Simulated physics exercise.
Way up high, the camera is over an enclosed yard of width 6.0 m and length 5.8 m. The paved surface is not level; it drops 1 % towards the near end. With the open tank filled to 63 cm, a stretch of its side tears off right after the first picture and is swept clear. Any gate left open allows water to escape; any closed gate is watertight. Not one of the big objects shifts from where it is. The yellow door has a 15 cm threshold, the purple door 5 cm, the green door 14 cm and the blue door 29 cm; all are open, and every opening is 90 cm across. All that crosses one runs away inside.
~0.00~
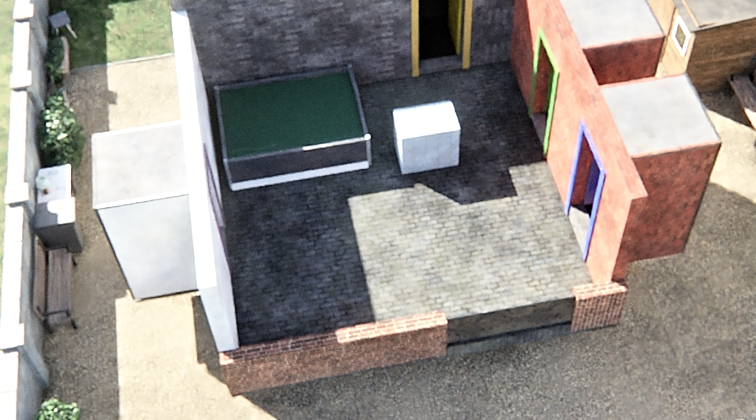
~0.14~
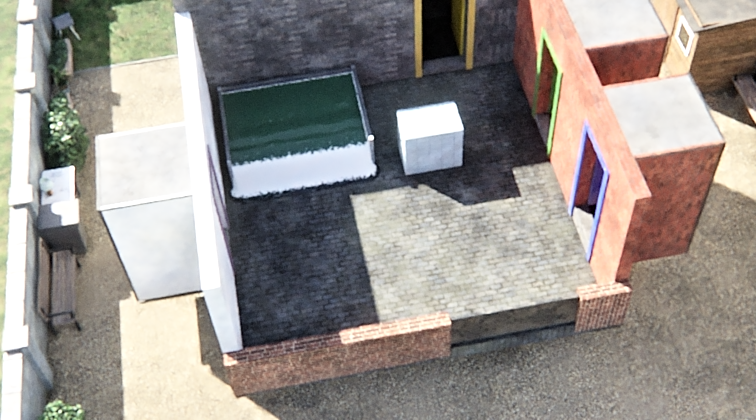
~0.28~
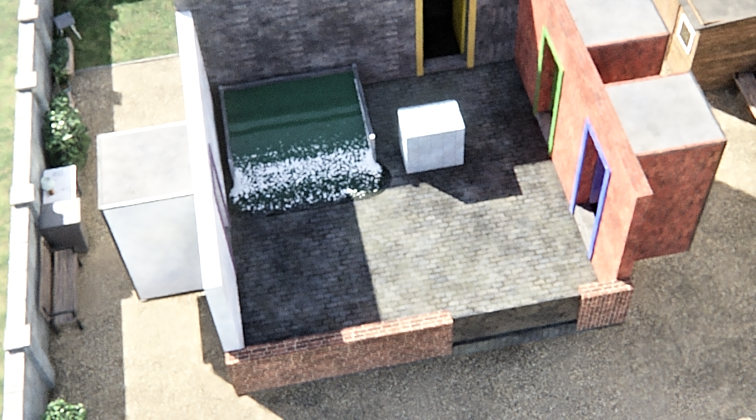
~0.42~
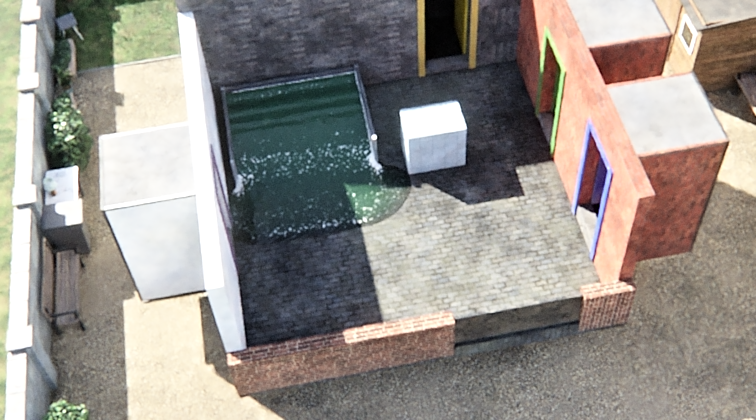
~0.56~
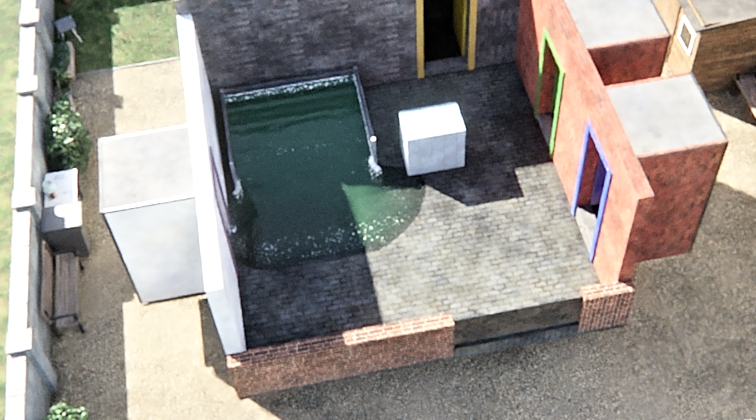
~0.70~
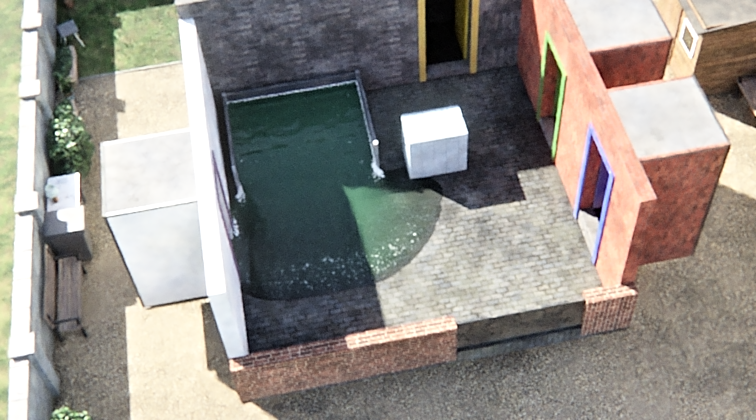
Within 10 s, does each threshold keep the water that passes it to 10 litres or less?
At the end, at the yellow door the amount let in will fall short of the limit, at the purple door the amount let in will top the limit, at the green door the amount let in will fall short of the limit, at the blue door the amount let in will fall short of the limit.
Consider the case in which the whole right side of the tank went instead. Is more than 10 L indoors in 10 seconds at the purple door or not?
Then the purple door ends up out of bounds.
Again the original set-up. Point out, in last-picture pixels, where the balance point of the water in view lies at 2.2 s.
(330, 247).
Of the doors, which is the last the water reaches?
Answer: The yellow door.
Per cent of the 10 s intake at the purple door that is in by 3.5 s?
Share: ~ 45 %.
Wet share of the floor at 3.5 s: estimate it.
Wet share: Near 60 percent.
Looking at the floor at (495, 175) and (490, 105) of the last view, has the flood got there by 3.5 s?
I'd call them spared and then spared.
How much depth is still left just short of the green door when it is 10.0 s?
9.0 cm or so.
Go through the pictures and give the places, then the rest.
The open tank at (290, 115) is whole and still, 63 cm deep, in the first frame.
Water pours out at (303, 166) and has run 1.4 m, to (231, 193); typically 8 cm deep outside, 63 cm at the open tank's back, in the second frame.
Water pours out at (304, 167) and has run 1.5 m, to (231, 207); typically 12 cm deep outside, 63 cm at the open tank's back, in the third frame.
Water pours out at (306, 168) and has run 1.8 m, to (233, 235); typically 10 cm deep outside, 60 cm at the open tank's back, in the fourth frame.
Water pours out at (306, 171) and has run 2.1 m, to (235, 259); typically 9 cm deep outside, 53 cm at the open tank's back, in the fifth frame.
The front is at (241, 289), 2.6 m from the gap at (308, 175); 7.6 m2 of floor is under water; 55 cm left at the back of the open tank, in the sixth frame.
After 1.4 s water covers 50 % of the floor and is deepest (36 cm) near (264, 376); yellow door not reached, purple door 13 cm at the sill, 10 L in, green door not reached, blue door not reached.
After 2.2 s water covers 55 % of the floor and is deepest (48 cm) near (253, 378); yellow door not reached, purple door 12 cm at the sill, 37 L in, green door not reached, blue door not reached.
After 3.5 s water covers 60 % of the floor and is deepest (32 cm) near (600, 312); yellow door not reached, purple door 8 cm at the sill, 61 L in, green door not reached, blue door 15 cm at the sill, 0 L in.
After 6.0 s water covers 90 % of the floor and is deepest (24 cm) near (516, 67); yellow door 11 cm at the sill, 0 L in, purple door 10 cm at the sill, 113 L in, green door 10 cm at the sill, 0 L in, blue door 19 cm at the sill, 0 L in.
After 10.0 s water covers 100 % of the floor and is deepest (16 cm) near (228, 117); yellow door 9 cm at the sill, 1 L in, purple door 4 cm at the sill, 132 L in, green door 9 cm at the sill, 0 L in, blue door 9 cm at the sill, 0 L in.
